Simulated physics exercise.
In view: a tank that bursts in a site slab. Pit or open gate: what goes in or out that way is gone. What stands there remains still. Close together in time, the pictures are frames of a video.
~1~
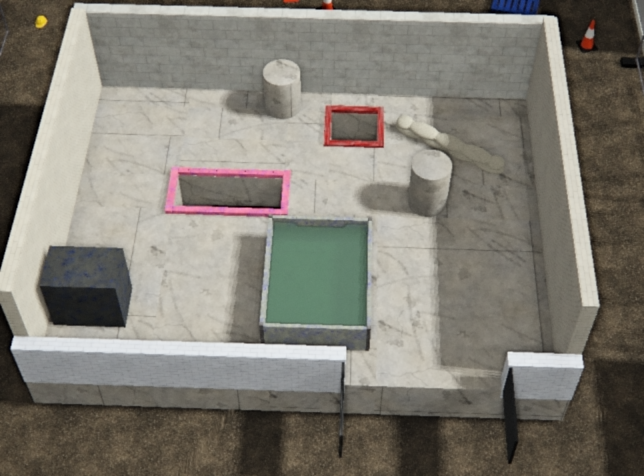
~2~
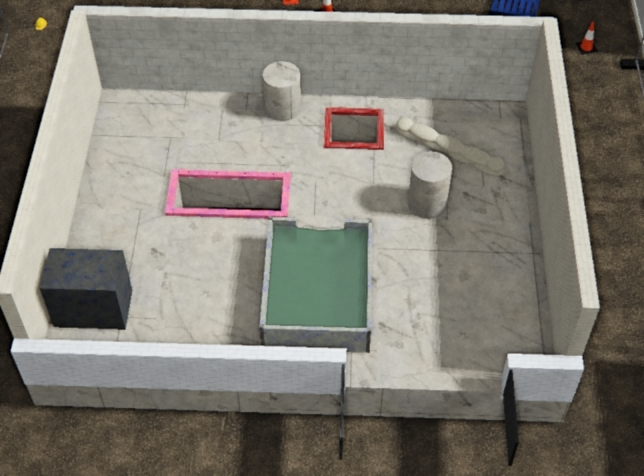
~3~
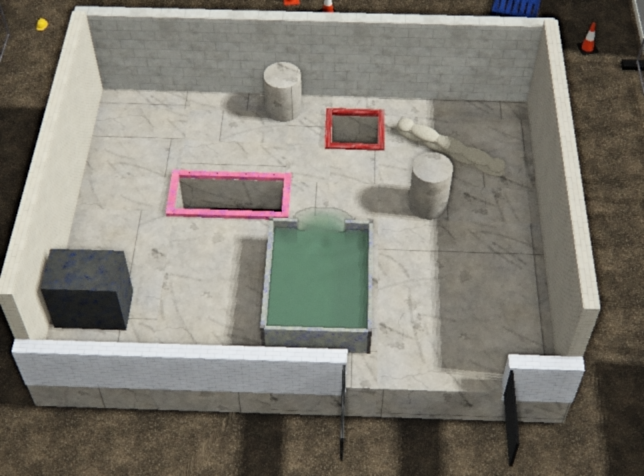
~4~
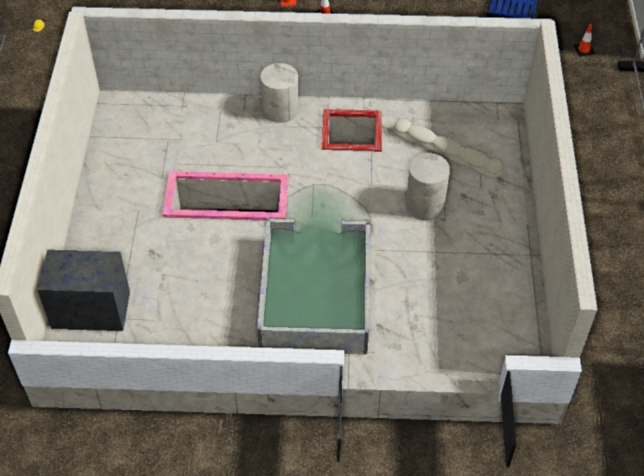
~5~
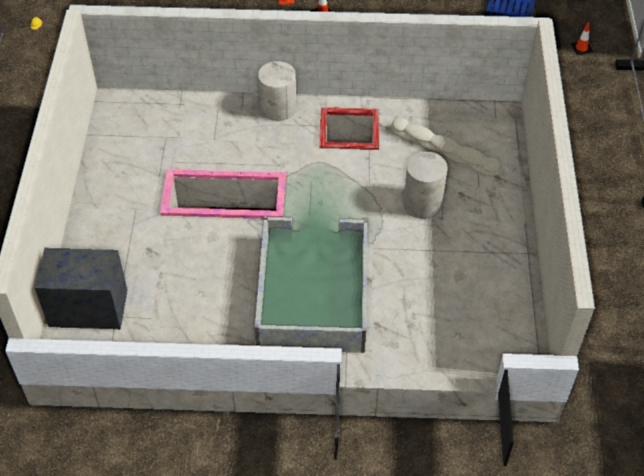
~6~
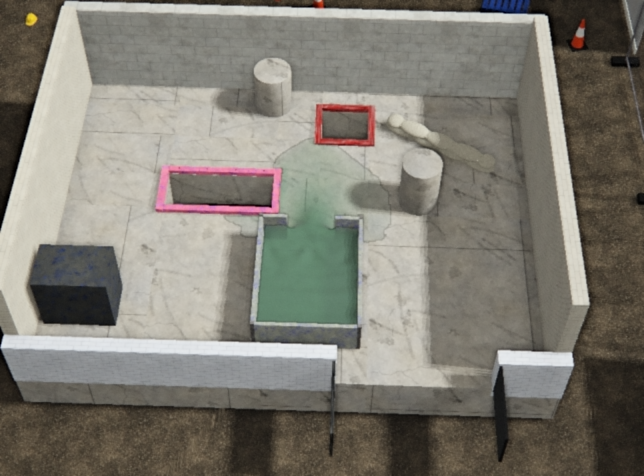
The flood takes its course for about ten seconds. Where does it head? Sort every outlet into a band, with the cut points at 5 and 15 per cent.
Final shares: The gate under 5 %; the pink pit under 5 %; the red pit over 15 %.
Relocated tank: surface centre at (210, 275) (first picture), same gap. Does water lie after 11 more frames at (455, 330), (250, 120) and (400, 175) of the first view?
Spot 1 unwetted, spot 2 unwetted, spot 3 unwetted.
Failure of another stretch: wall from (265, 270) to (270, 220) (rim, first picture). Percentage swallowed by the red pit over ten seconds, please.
Per cent to red: 0.
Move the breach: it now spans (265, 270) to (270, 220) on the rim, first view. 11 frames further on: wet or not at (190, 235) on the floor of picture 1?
It would be soaked.
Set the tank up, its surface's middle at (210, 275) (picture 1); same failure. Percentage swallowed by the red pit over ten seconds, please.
So the red pit gets 0 in a hundred.
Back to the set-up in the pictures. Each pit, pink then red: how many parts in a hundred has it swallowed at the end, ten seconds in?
The first holds 2 per cent and the second 20 per cent.
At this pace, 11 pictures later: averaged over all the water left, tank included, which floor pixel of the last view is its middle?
The water's centre sits above (317, 246).
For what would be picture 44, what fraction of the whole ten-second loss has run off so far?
It comes to around 80 per cent.
A moment on, water covers 15 % of the floor; the gate 0 %, the pink pit 0 %, the red pit 2 %.
Next, water covers 20 % of the floor; the gate 0 %, the pink pit 1 %, the red pit 5 %.
Then, water covers 30 % of the floor; the gate 0 %, the pink pit 2 %, the red pit 11 %.
Later, water covers 45 % of the floor; the gate 0 %, the pink pit 2 %, the red pit 17 %.
In the end, water covers 70 % of the floor; the gate 1 %, the pink pit 2 %, the red pit 20 %.
